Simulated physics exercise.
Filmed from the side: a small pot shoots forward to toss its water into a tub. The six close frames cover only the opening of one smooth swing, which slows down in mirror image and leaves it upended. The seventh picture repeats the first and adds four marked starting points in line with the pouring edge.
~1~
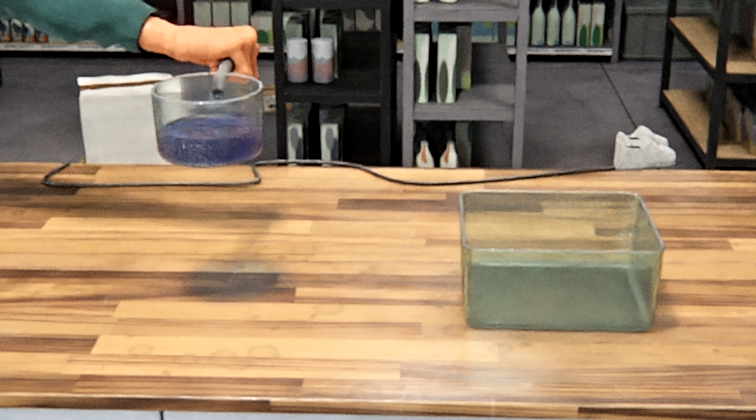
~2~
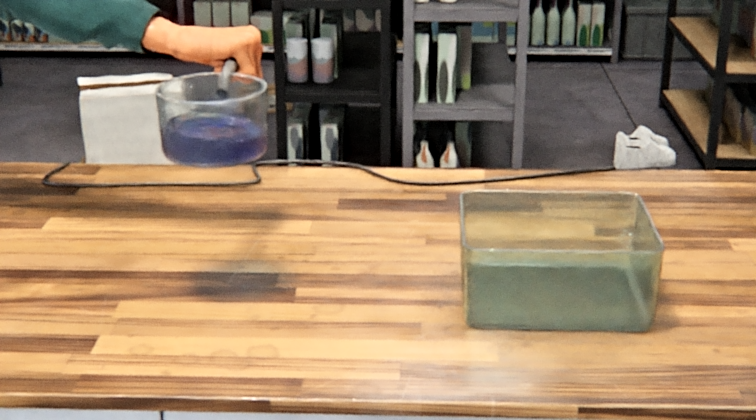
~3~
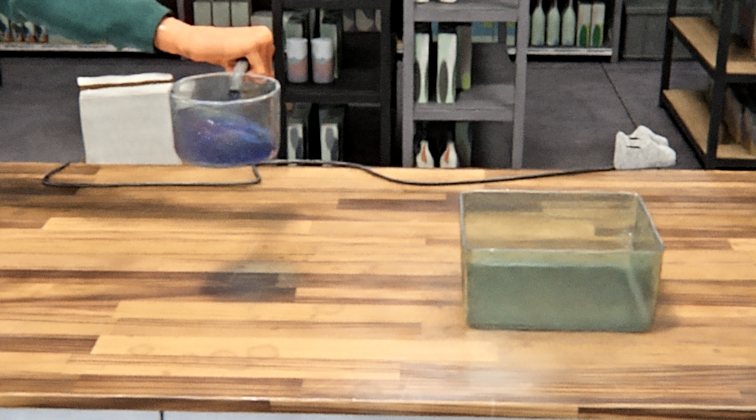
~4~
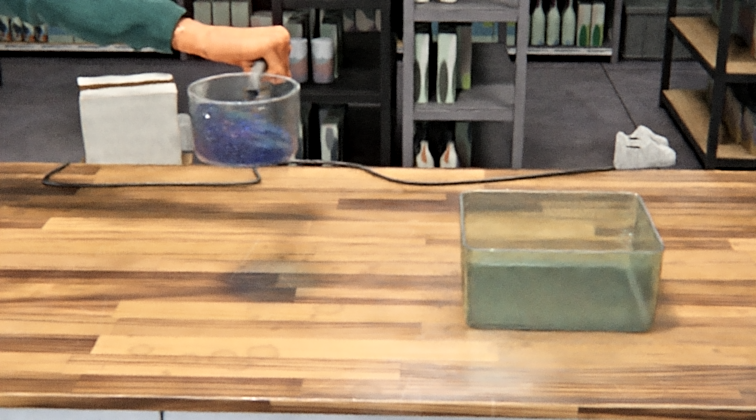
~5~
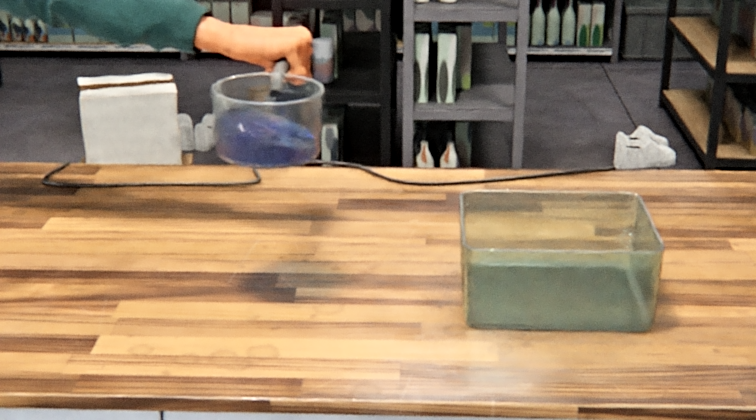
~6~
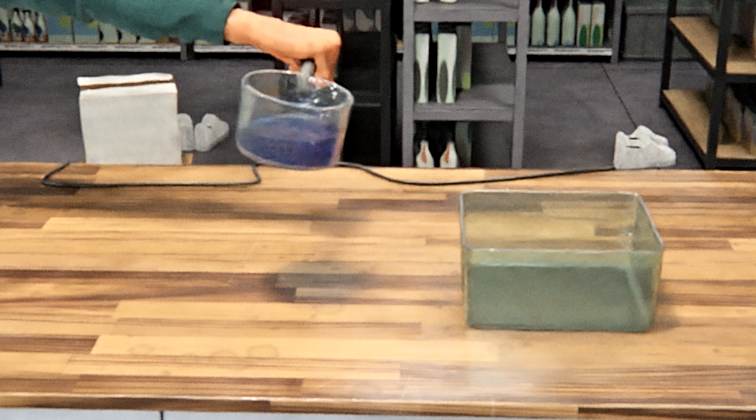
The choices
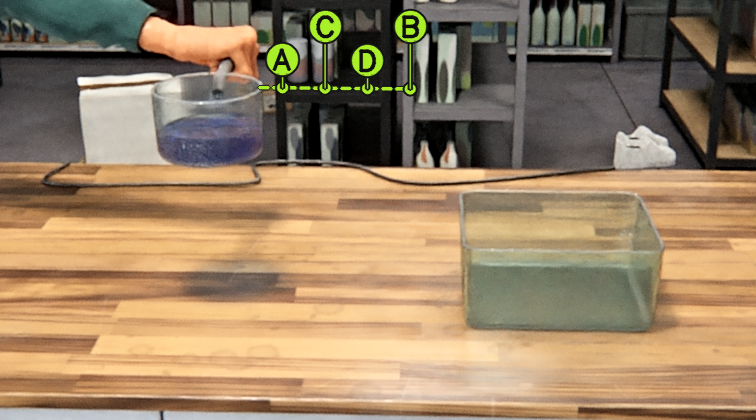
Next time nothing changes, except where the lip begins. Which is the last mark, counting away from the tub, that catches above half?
C will do.
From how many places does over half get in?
Three.
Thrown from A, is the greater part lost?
Yes, it does.
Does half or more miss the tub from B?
No, not at all.
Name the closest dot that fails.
Dot A.
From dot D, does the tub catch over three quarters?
Yes, clearly.
In lime, A at (282, 87); B at (410, 88); C at (325, 88); D at (367, 88).
For dot A, about 32 % lands in the tub, 66 % falls short.
For dot B, about 95 % lands in the tub, 2 % falls short and 4 % goes beside or beyond.
For dot C, about 71 % lands in the tub, 24 % falls short and 5 % goes beside or beyond.
For dot D, about 93 % lands in the tub, 2 % falls short and 5 % goes beside or beyond.
